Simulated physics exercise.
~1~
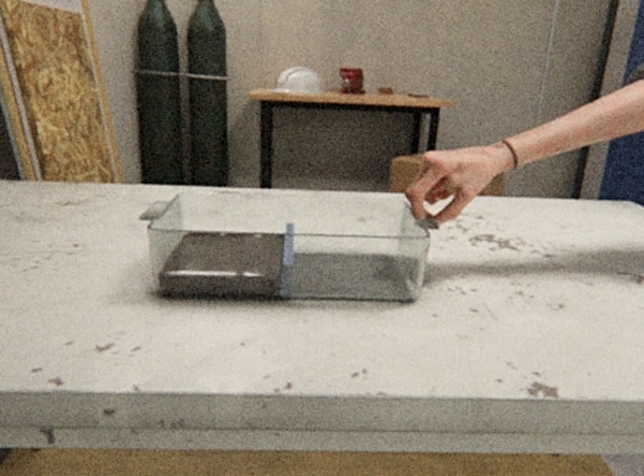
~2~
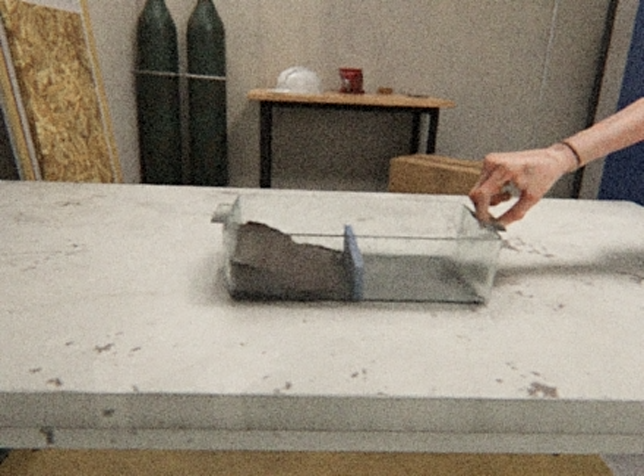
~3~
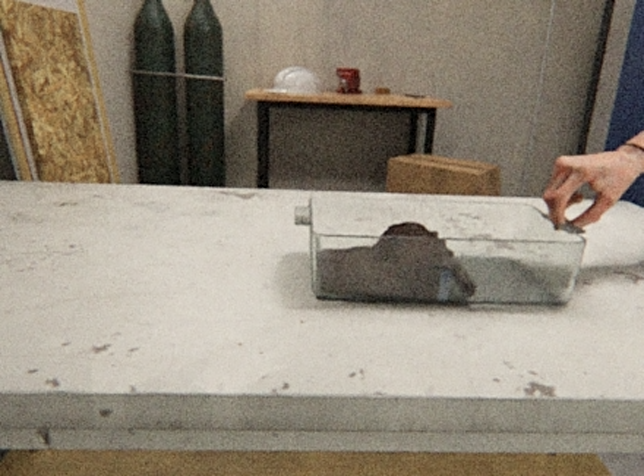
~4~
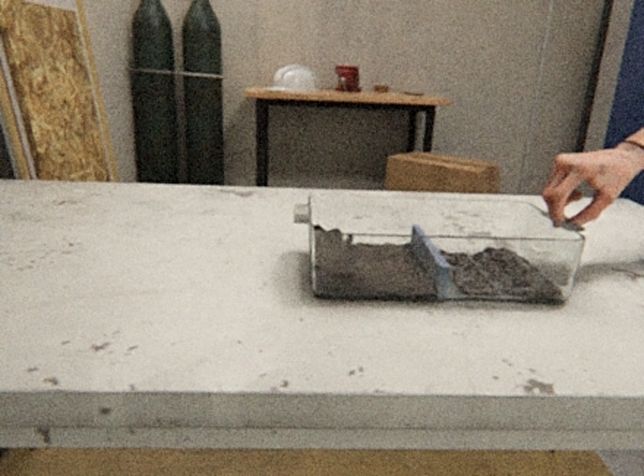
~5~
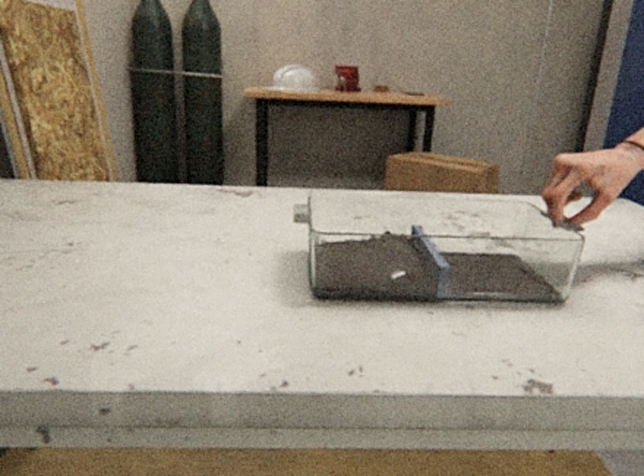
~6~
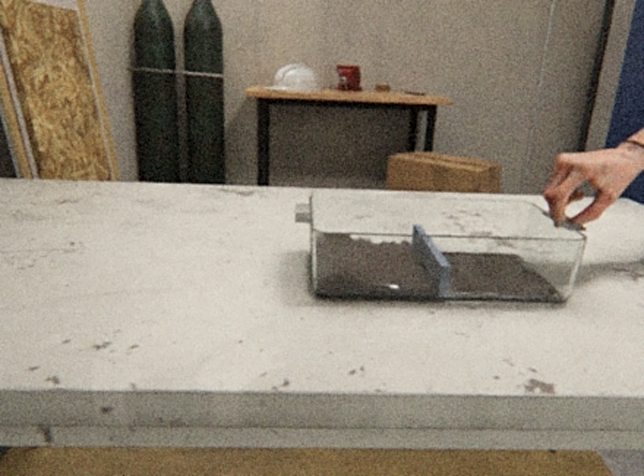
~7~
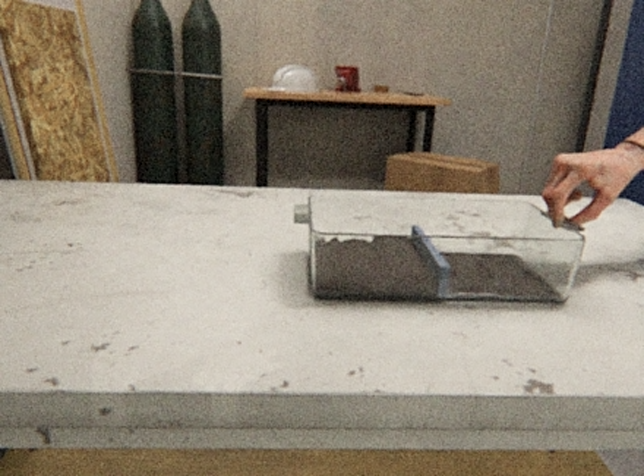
A hand pulls a clear box right, and dark coffee surges over the divider and settles on both sides.
